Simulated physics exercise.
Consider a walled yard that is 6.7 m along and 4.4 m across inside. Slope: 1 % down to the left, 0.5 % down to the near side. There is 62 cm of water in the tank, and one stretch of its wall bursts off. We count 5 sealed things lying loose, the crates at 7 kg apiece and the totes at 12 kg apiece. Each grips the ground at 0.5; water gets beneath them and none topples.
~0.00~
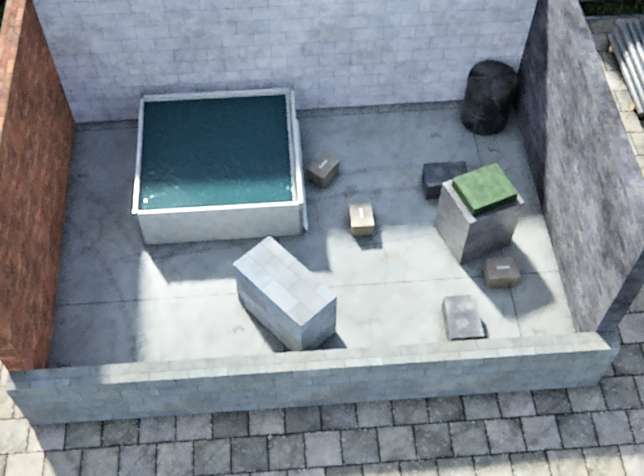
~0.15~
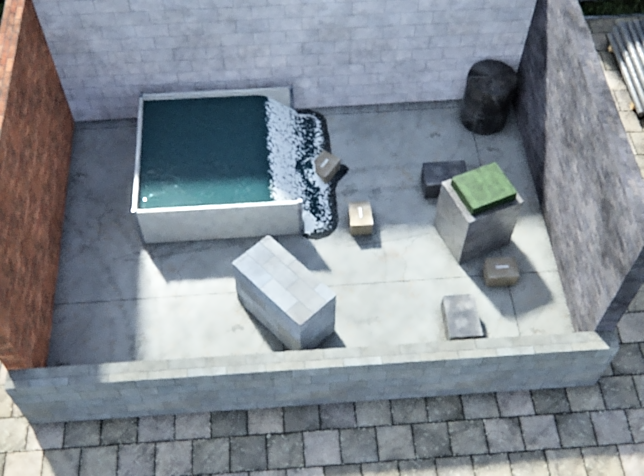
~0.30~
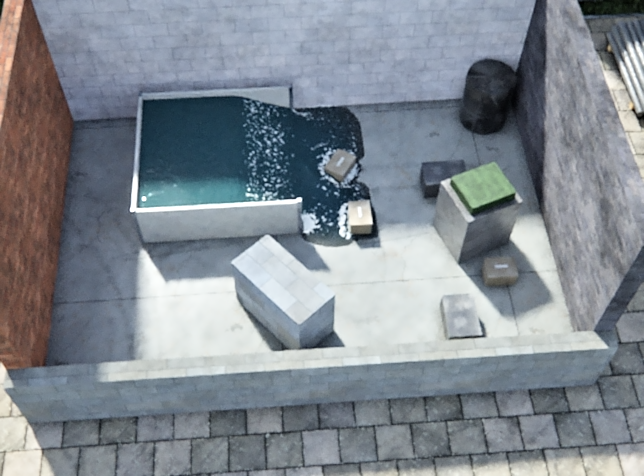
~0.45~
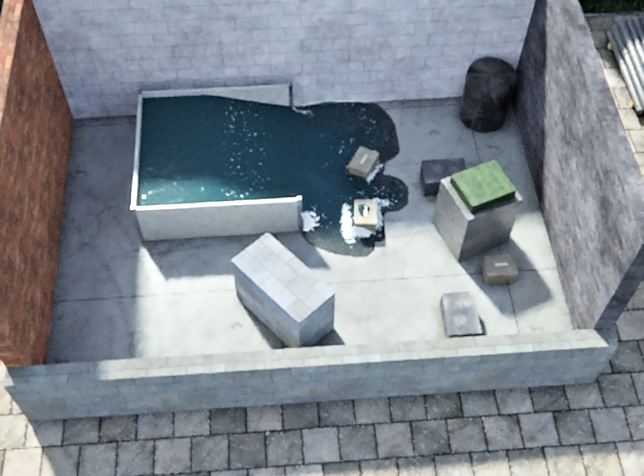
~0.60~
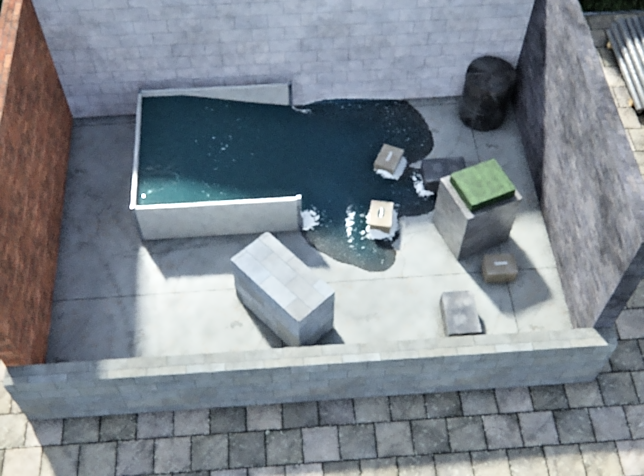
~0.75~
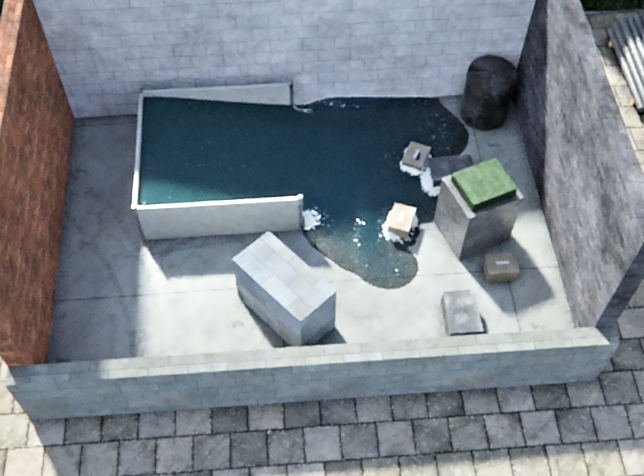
At first, dark green water sits level in a pale walled tank, with small boxes scattered on the yard floor. Then the tank's right side gives way and foaming water pours out around two tan boxes. The dark pool spreads rightward, carrying both boxes toward the green-topped block as the foam thins.
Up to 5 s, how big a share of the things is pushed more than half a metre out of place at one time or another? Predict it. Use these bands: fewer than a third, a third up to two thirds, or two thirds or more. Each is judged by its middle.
It falls in two thirds or more.
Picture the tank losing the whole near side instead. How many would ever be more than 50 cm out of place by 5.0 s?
So the tally would be 1.
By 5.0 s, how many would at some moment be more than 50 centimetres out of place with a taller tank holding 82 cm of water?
So the tally would be 5.
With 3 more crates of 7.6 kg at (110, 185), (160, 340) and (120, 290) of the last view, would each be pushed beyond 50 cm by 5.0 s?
The first comes out within the limit, the second within the limit, the third within the limit.
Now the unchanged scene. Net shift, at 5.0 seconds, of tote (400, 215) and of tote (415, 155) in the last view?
100 cm and 200 cm.
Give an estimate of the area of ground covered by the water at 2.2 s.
Near 17 m2 in all.
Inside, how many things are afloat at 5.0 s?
At that instant the tally stands at 5.
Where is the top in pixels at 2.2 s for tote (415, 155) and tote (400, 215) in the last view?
(508, 120) and (497, 292), roughly.
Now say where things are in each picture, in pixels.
The first frame shows a tote at (323, 164) rests on the ground; a tote at (362, 214) rests on the ground; water covers 4.3 m2; 0 of 5 have shifted.
The second frame shows a tote at (325, 163) rests on the ground; a tote at (361, 213) rests on the ground; water covers 5.4 m2; 0 of 5 have shifted.
The third frame shows a tote at (340, 162), on the bottom, 26 cm from its start; a tote at (360, 213) rests on the ground; 6.4 m2 under water; 1 of 5 have shifted.
The fourth frame shows a tote at (364, 159), on the bottom, 60 cm from its start; a tote at (366, 211), on the bottom, 8 cm from its start; water covers 7.7 m2; 2 of 5 have shifted.
The fifth frame shows a tote at (389, 157), on the bottom, 97 cm from its start; a tote at (381, 213), on the bottom, 30 cm from its start; water covers 9.0 m2; 2 of 5 have shifted.
The sixth frame shows a tote at (416, 154), on the bottom, 134 cm from its start; a tote at (402, 217) rests on the ground, 57 cm from its start; water covers 10.5 m2; 3 of 5 have shifted.
After 1.1 s 3 of 5 are over 50 cm from their spots; 0 afloat.
After 2.2 s 3 of 5 are over 50 cm from their spots; 3 afloat.
After 3.5 s 4 of 5 are over 50 cm from their spots; 5 afloat.
After 5.0 s 5 of 5 are over 50 cm from their spots, and 5 have been at some point; 5 afloat.
